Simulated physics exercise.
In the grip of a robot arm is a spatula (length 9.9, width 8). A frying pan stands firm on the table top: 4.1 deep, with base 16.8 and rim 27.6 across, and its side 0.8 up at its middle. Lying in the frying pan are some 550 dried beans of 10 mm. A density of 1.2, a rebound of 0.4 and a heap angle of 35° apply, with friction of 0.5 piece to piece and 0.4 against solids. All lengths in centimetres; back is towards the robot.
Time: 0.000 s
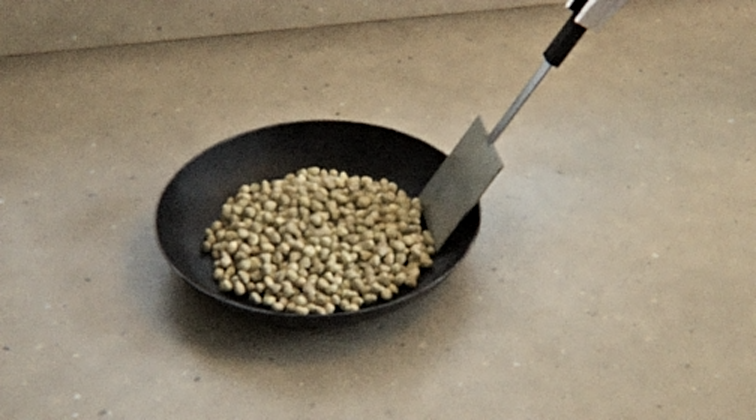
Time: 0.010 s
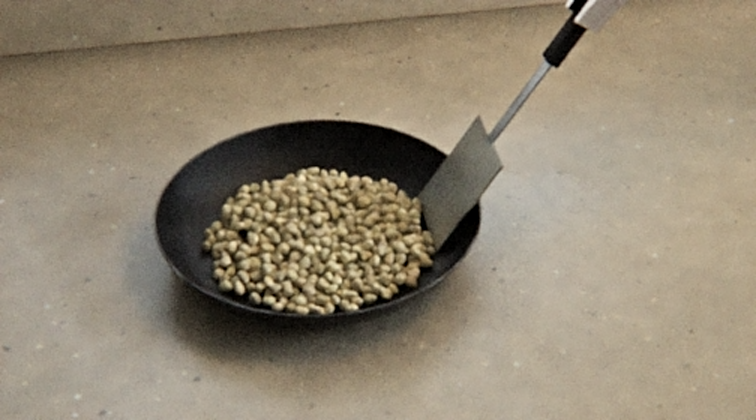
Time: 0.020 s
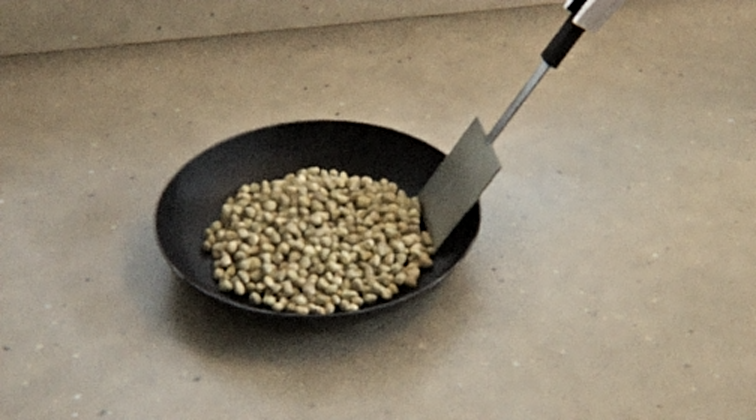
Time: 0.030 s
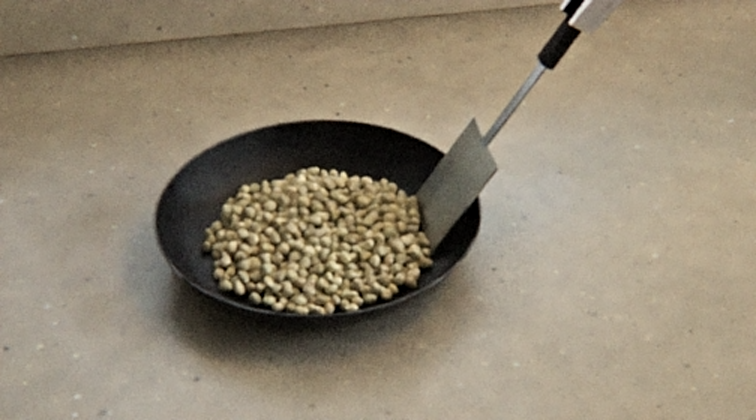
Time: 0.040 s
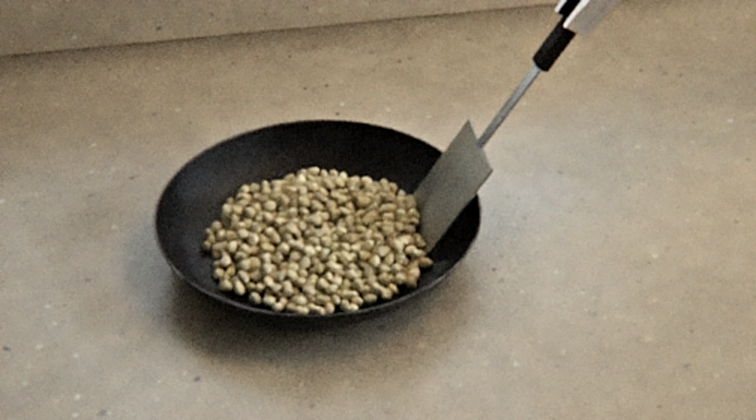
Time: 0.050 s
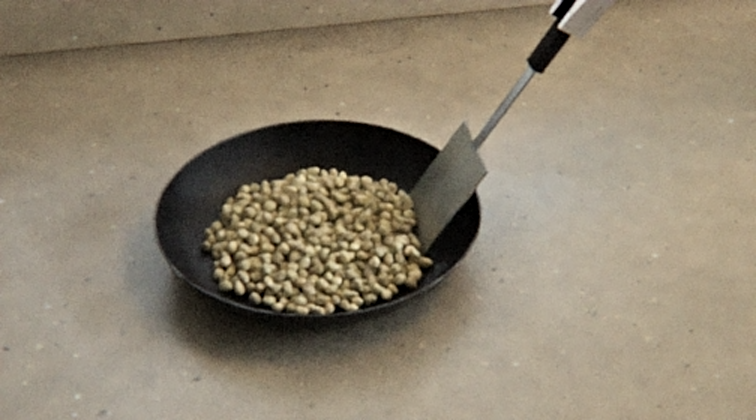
On a speckled tabletop, a metal spatula edges slightly left against pale beans lying in a dark frying pan.
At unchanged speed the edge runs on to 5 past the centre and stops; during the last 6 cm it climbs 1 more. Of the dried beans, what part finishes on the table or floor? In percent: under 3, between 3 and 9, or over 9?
Under 3 percent.
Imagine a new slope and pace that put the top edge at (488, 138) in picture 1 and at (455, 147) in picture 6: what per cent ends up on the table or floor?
Around 0 per cent finishes there.
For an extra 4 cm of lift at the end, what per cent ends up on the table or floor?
I'd reckon around 0 per cent.
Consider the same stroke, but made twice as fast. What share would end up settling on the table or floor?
Around 0 per cent would finish on the table or floor.
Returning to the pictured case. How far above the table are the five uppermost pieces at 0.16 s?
They are some 3 cm up.
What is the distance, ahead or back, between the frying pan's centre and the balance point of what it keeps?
About 5.0 cm ahead.
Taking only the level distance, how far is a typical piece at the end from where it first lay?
Roughly 5 cm.
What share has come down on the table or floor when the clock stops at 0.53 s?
Roughly 0 per cent.
By 0.16 s, sloping 57°, highest piece 3 above the table; 550 in the frying pan.
By 0.27 s, sloping 57°, highest piece 4 above the table; 550 in the frying pan.
By 0.53 s, sloping 57°, highest piece 5 above the table; 550 in the frying pan.
By 1.58 s, sloping 57°, highest piece 5 above the table; 550 in the frying pan.
Final count, 550 in the frying pan. That is 0 % on the table or floor.
